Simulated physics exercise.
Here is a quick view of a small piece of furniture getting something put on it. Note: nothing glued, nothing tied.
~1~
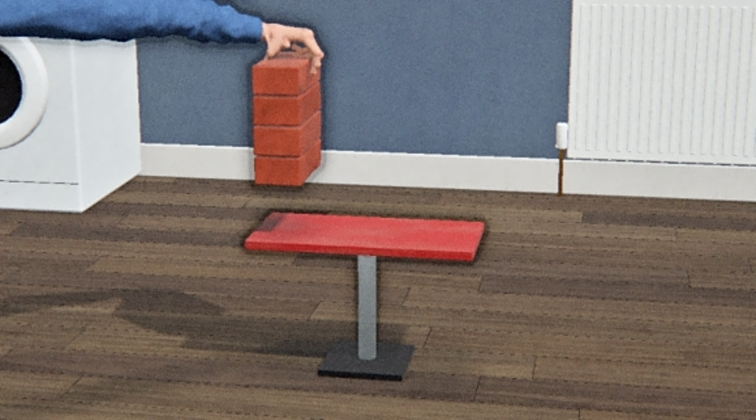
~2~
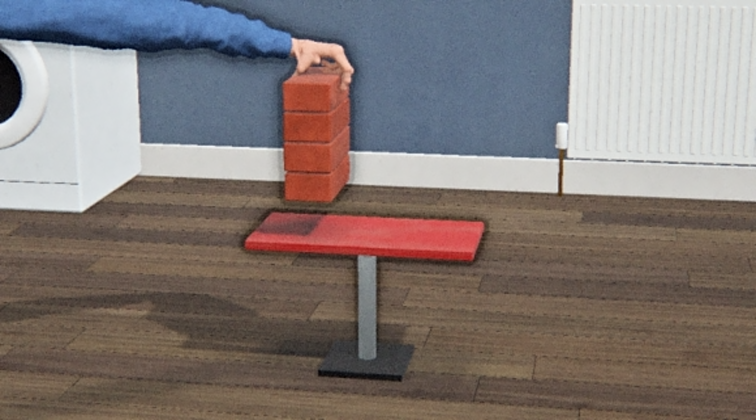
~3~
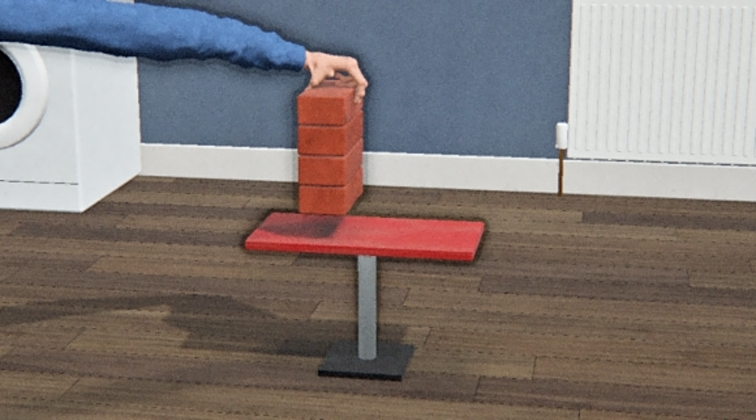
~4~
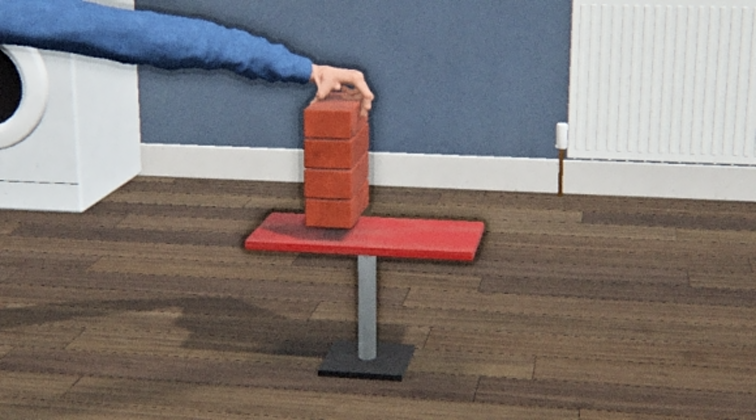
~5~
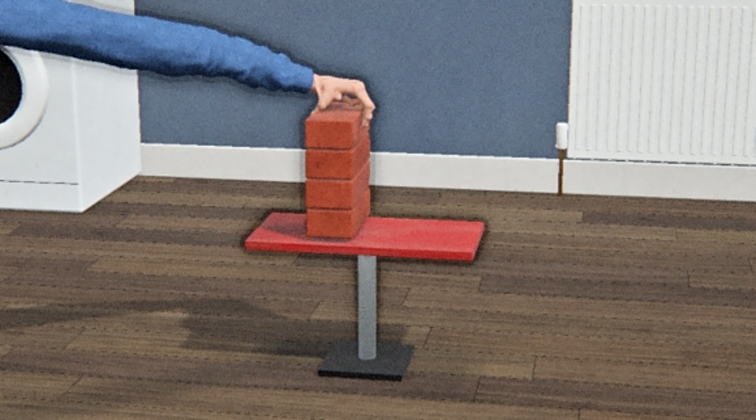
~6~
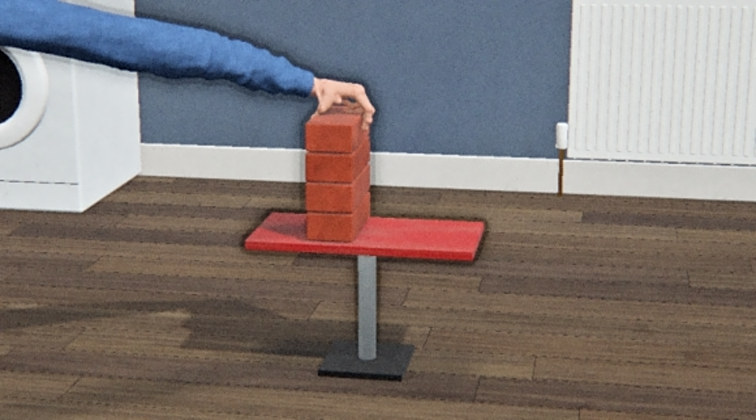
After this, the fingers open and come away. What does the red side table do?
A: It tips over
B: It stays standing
Answer: B.
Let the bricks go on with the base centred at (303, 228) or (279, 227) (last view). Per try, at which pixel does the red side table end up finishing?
Resting pixels, in order: About (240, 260), about (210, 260).
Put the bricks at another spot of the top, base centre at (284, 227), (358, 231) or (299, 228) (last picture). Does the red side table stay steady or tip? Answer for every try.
The red side table falls over; stays put; falls over.
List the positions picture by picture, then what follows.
The first frame shows still on the way; red side table (367, 236); bricks (288, 118).
The second frame shows still on the way; red side table (367, 236); bricks (318, 133).
The third frame shows still on the way; red side table (367, 236); bricks (331, 146).
The fourth frame shows still on the way; red side table (367, 236); bricks (337, 159).
The fifth frame shows still on the way; red side table (367, 236); bricks (339, 169).
The sixth frame shows in place, still held; red side table (367, 236); bricks (339, 172).
Then, 0.40 s on from there, red side table at rest near (367, 236).
In the end, the red side table keeps steady, near (367, 236).
